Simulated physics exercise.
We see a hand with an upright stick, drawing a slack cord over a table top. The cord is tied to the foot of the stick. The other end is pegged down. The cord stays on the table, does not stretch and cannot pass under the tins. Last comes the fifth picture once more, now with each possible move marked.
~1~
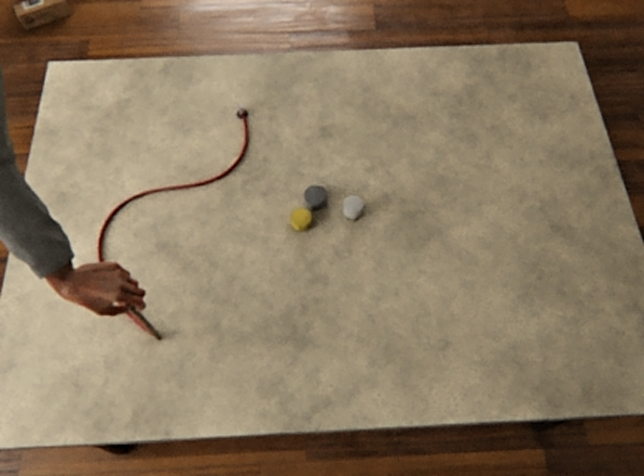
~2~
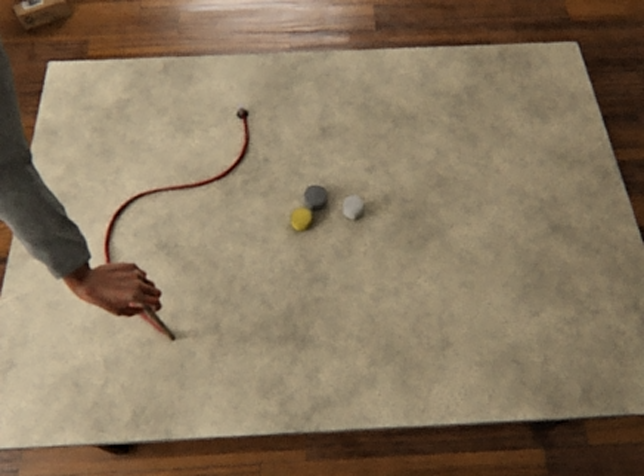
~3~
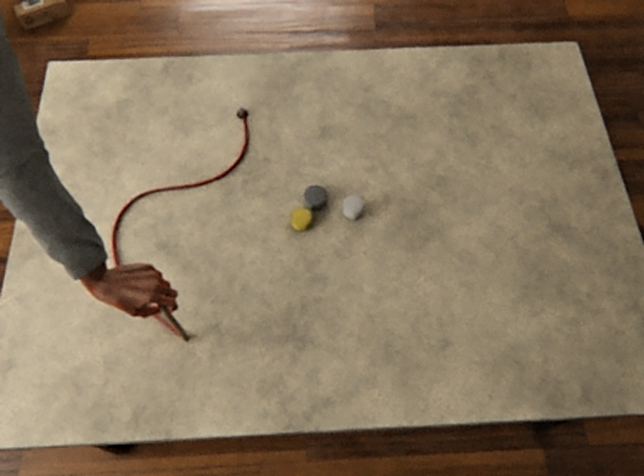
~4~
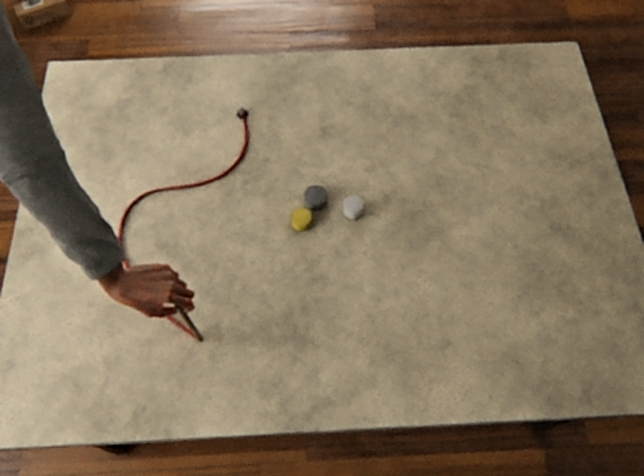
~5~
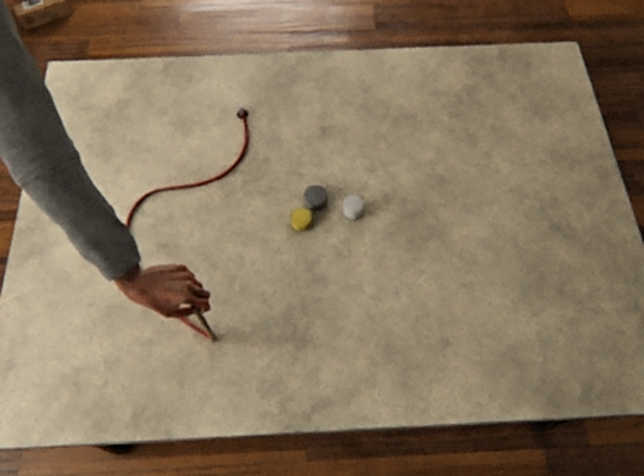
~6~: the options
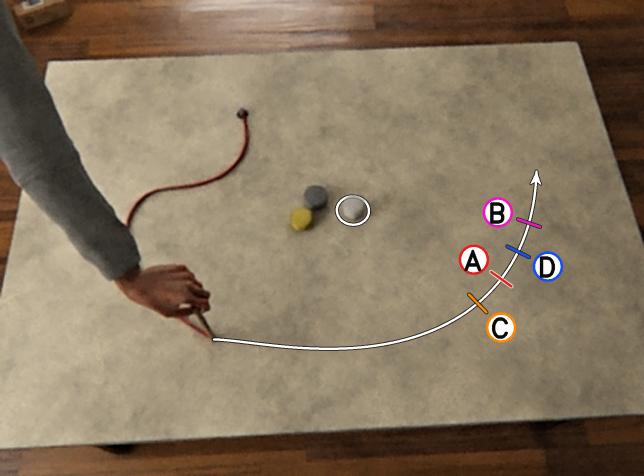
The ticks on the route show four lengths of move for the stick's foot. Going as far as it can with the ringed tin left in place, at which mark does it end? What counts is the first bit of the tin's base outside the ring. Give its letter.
It should halt at B.
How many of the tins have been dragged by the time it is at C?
The count is none.
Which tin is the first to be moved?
The yellow tin.
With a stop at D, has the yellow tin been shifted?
Yes.
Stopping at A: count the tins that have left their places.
The count is none.
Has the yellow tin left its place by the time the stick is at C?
No.
On the marked copy, A at (501, 279); B at (529, 223); C at (478, 303); D at (518, 252); the ring at (353, 210); the route from (214, 339) via (442, 326) to (536, 171).
Following B. Soon after the start, foot of the stick (351, 348); white tin (353, 208).
Later, foot of the stick (476, 305); white tin (353, 208).
In the end, foot of the stick (529, 223); grey tin (319, 187); yellow tin (327, 205); white tin (353, 208); the white tin is still in its ring.
As for the rest, A is safe but short; C is safe but short; D is safe but short.
